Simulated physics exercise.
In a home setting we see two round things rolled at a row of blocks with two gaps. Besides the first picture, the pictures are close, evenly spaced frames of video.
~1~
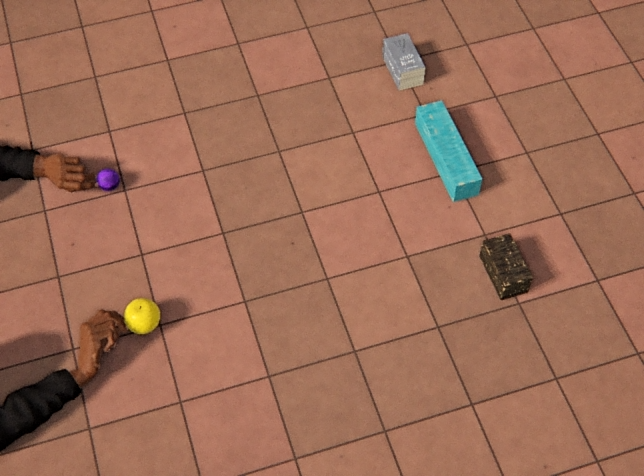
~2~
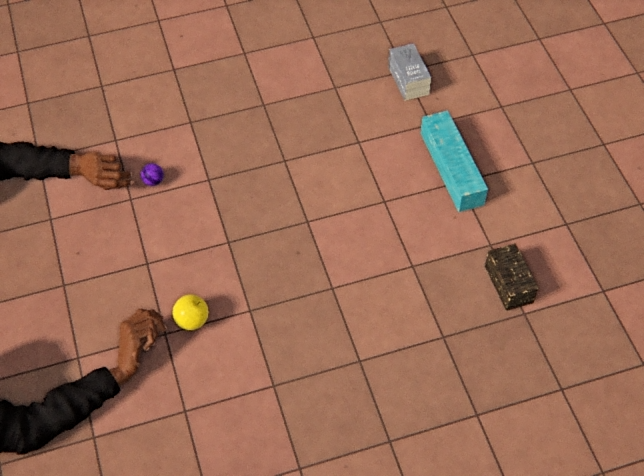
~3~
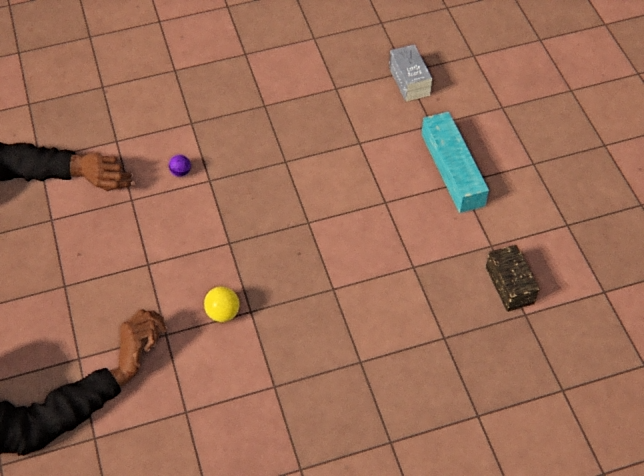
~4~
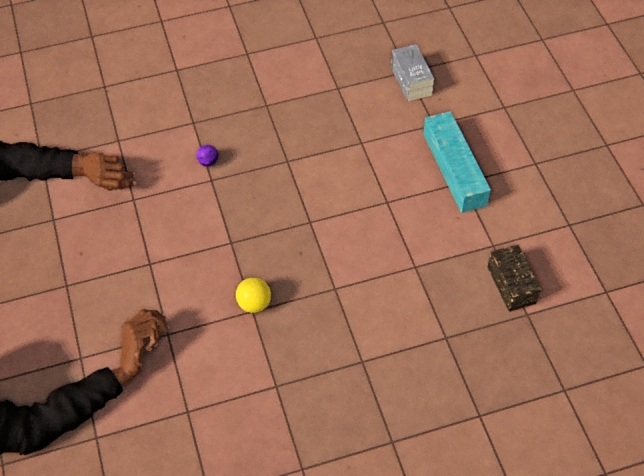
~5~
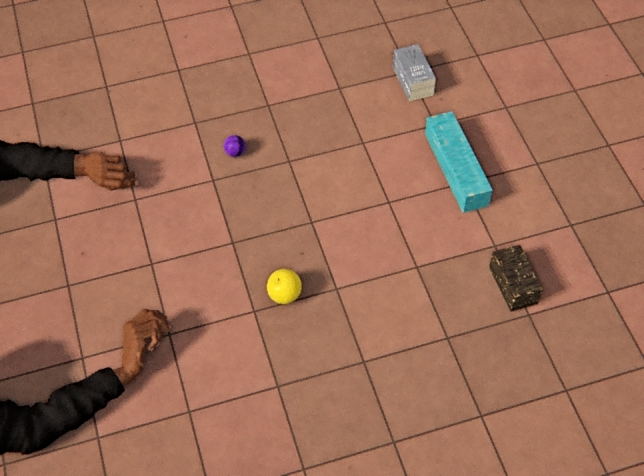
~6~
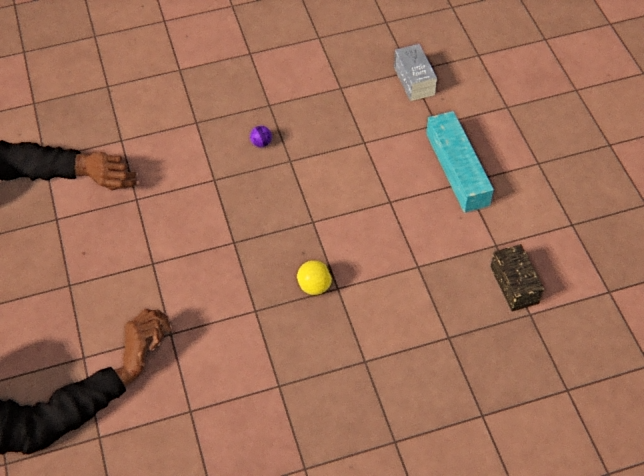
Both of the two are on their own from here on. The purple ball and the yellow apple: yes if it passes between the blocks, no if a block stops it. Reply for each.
Purple ball: No; yellow apple: Yes.
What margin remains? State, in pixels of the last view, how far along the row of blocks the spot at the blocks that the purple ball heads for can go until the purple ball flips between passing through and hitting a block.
You'd need to move it down by some 16 pixels.
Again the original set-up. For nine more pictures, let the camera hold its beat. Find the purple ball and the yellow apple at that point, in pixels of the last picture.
About (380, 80), and the other about (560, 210).
Then, 0.30 s after the last picture, purple ball heading on near (380, 92); yellow apple heading on near (453, 237).
Then, 0.76 s after the last picture, purple ball coming back near (375, 76); yellow apple heading on.
Then, 1.20 s after the last picture, purple ball coming back near (362, 67); yellow apple heading on.
By the end, the purple ball hits a block; the yellow apple passes through its gap.
